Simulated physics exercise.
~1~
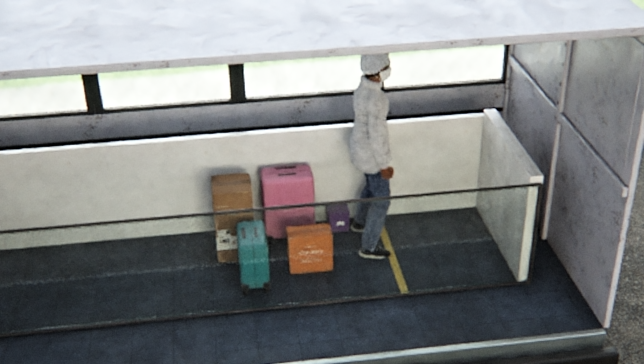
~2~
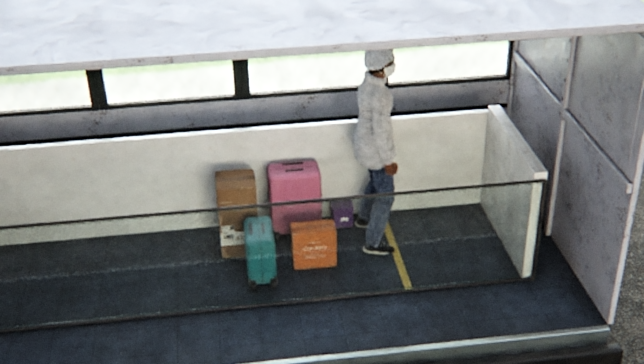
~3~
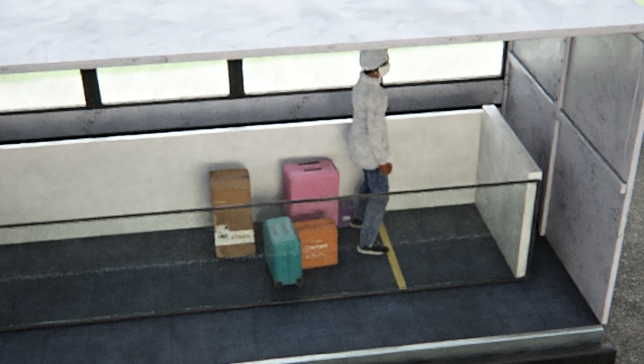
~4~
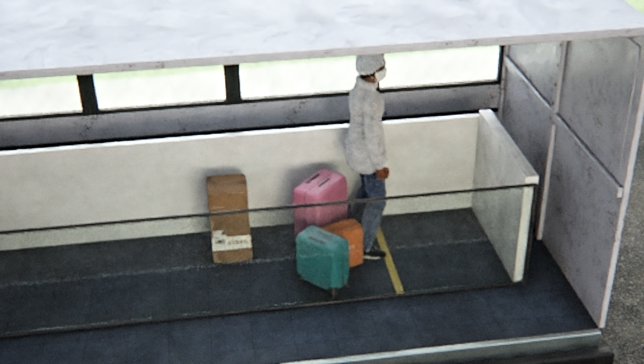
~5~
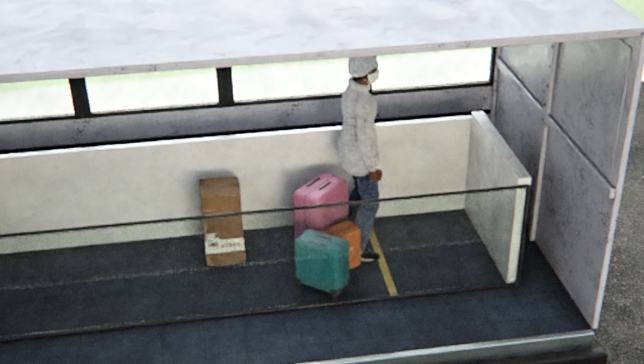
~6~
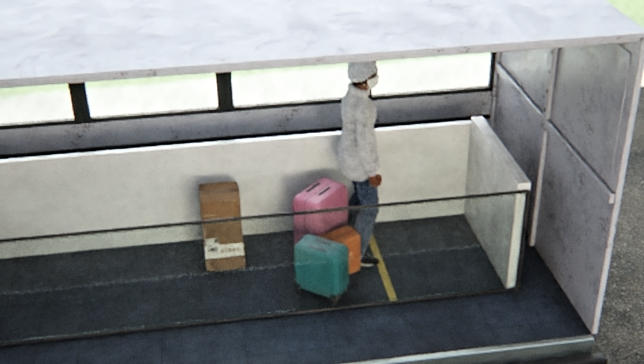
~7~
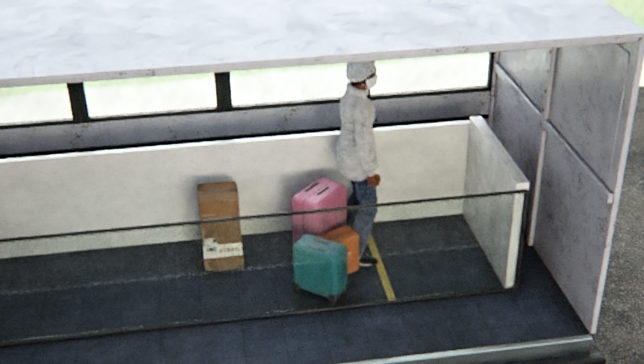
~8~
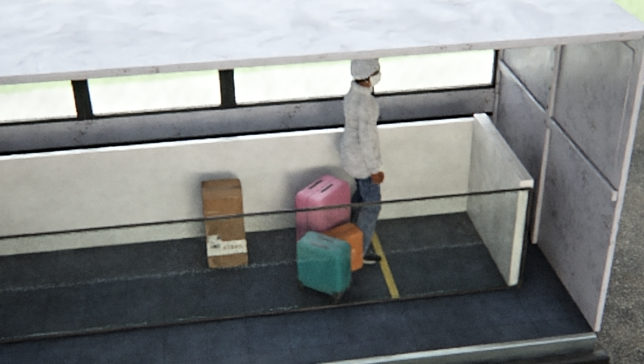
A pink case, a teal case, an orange box and a small purple tub slid right toward a person standing still in a bus bay, bunching up by their legs short of the yellow line, while the tall brown bag stayed put.
